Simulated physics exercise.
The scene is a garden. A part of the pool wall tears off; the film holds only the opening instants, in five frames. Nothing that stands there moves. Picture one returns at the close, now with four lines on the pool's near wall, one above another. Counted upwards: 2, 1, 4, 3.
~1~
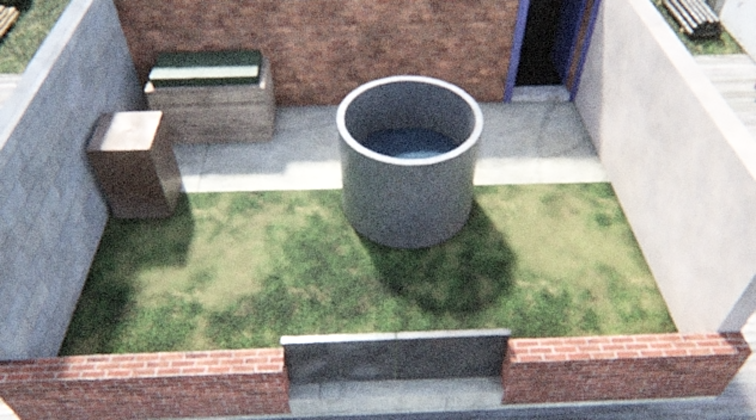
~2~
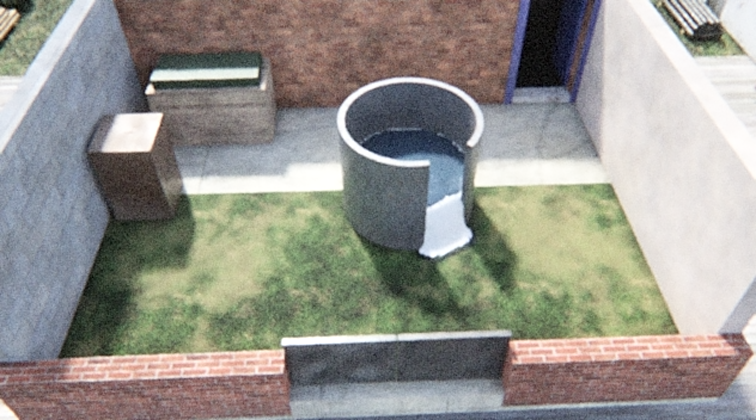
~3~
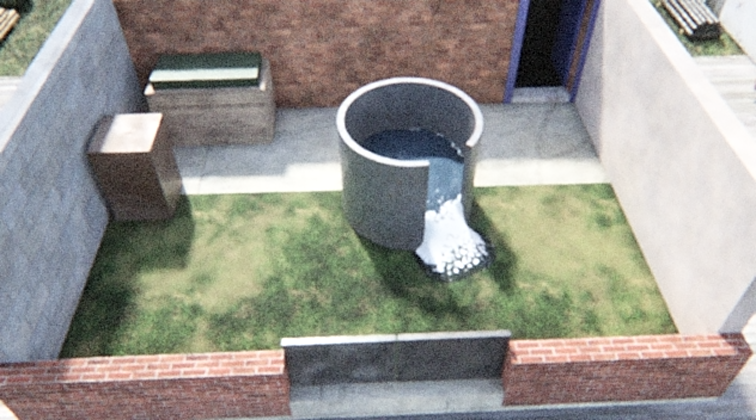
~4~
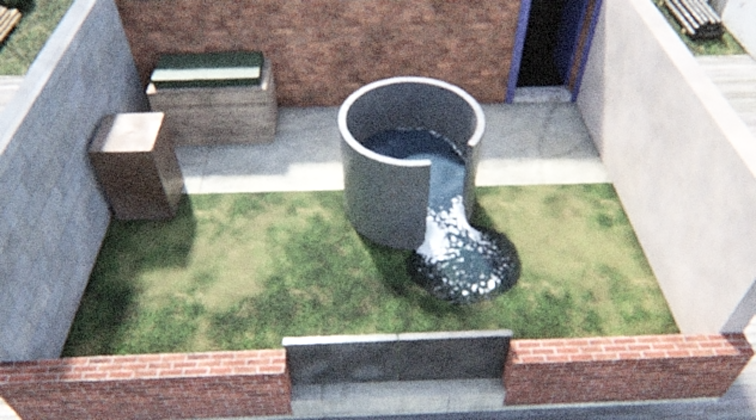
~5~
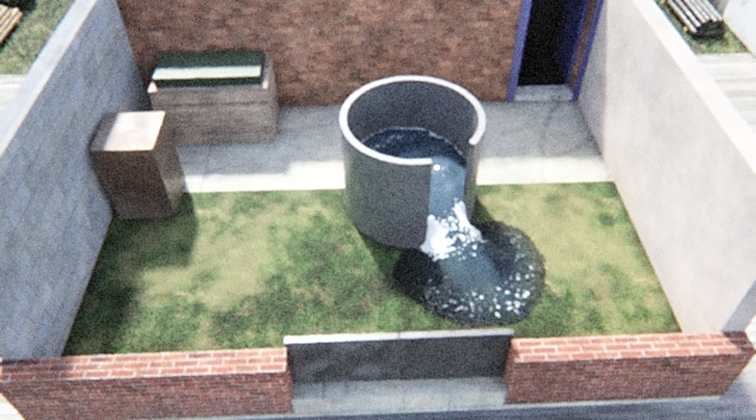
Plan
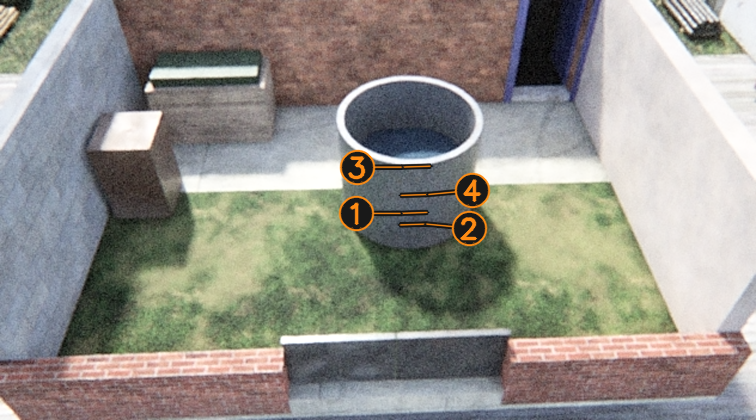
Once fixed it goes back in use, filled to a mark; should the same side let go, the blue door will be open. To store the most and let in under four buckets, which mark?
The answer is level 4.
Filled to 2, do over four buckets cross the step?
No.
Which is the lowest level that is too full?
Level 3.
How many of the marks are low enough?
Three of them.
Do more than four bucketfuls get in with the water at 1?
No, that is safe.
In orange, 1 at (413, 212); 2 at (413, 224); 3 at (416, 166); 4 at (414, 194); from the bottom up 2, 1, 4, 3.
With 1, nothing gets over.
With 2, nothing gets over.
With 3, about 9 bucketfuls get in.
With 4, a splash gets over, under a bucket.
